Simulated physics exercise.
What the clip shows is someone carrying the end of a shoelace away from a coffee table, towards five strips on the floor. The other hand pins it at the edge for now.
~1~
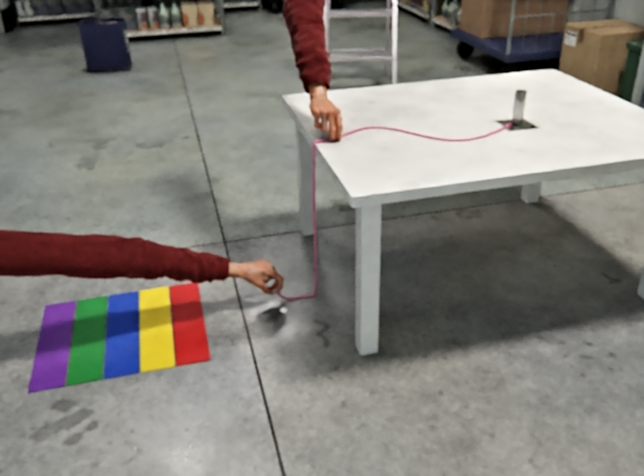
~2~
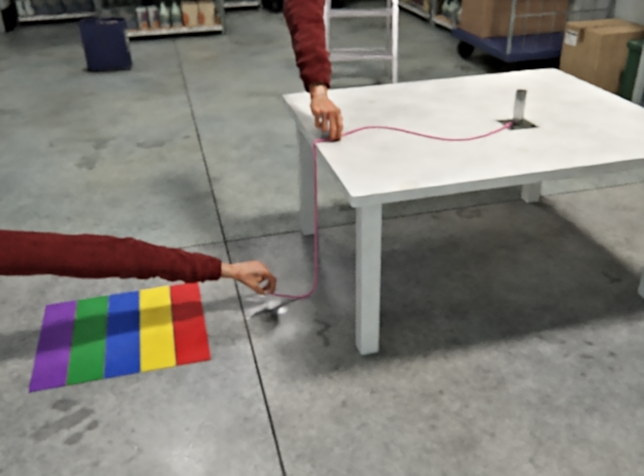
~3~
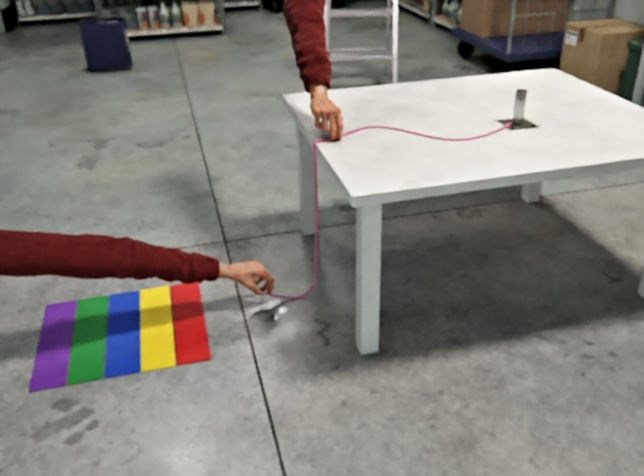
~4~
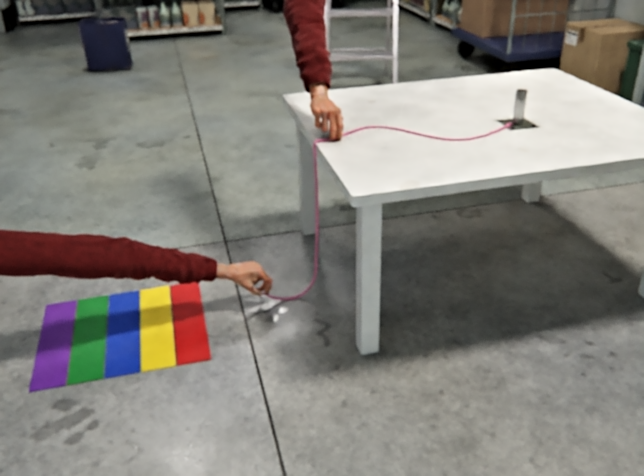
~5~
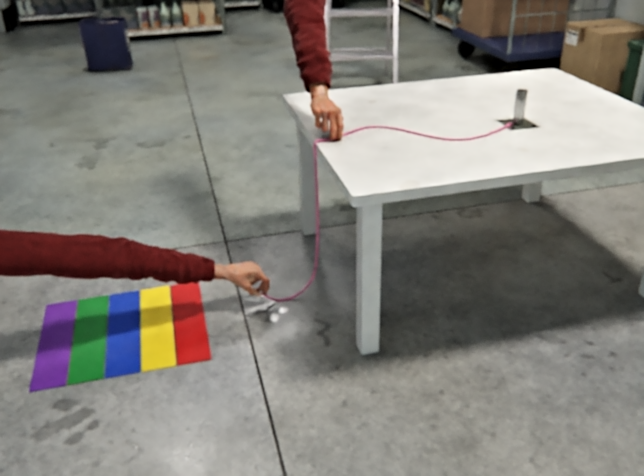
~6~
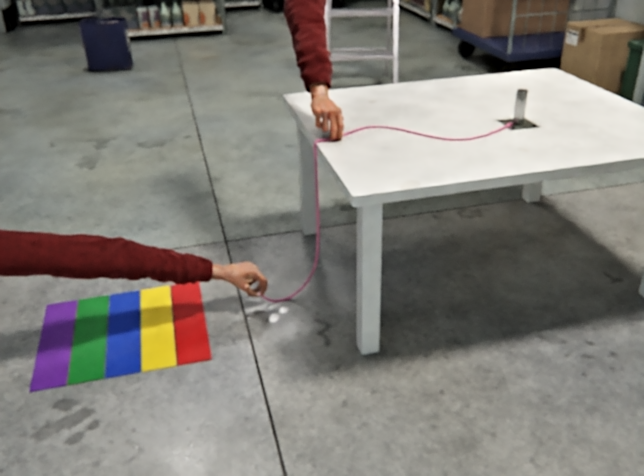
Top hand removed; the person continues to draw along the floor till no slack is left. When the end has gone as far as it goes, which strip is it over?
It is over the blue strip.
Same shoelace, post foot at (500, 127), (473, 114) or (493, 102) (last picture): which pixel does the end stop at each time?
About (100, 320), then (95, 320), then (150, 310).
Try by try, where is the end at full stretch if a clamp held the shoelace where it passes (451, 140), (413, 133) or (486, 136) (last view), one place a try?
That would be (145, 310) for the first, (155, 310) for the second and (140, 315) for the third.
Soon after, end near (197, 304); over red.
After that, end near (152, 311); over yellow.
At the stop, end near (126, 315); over blue. It halts on the blue strip.
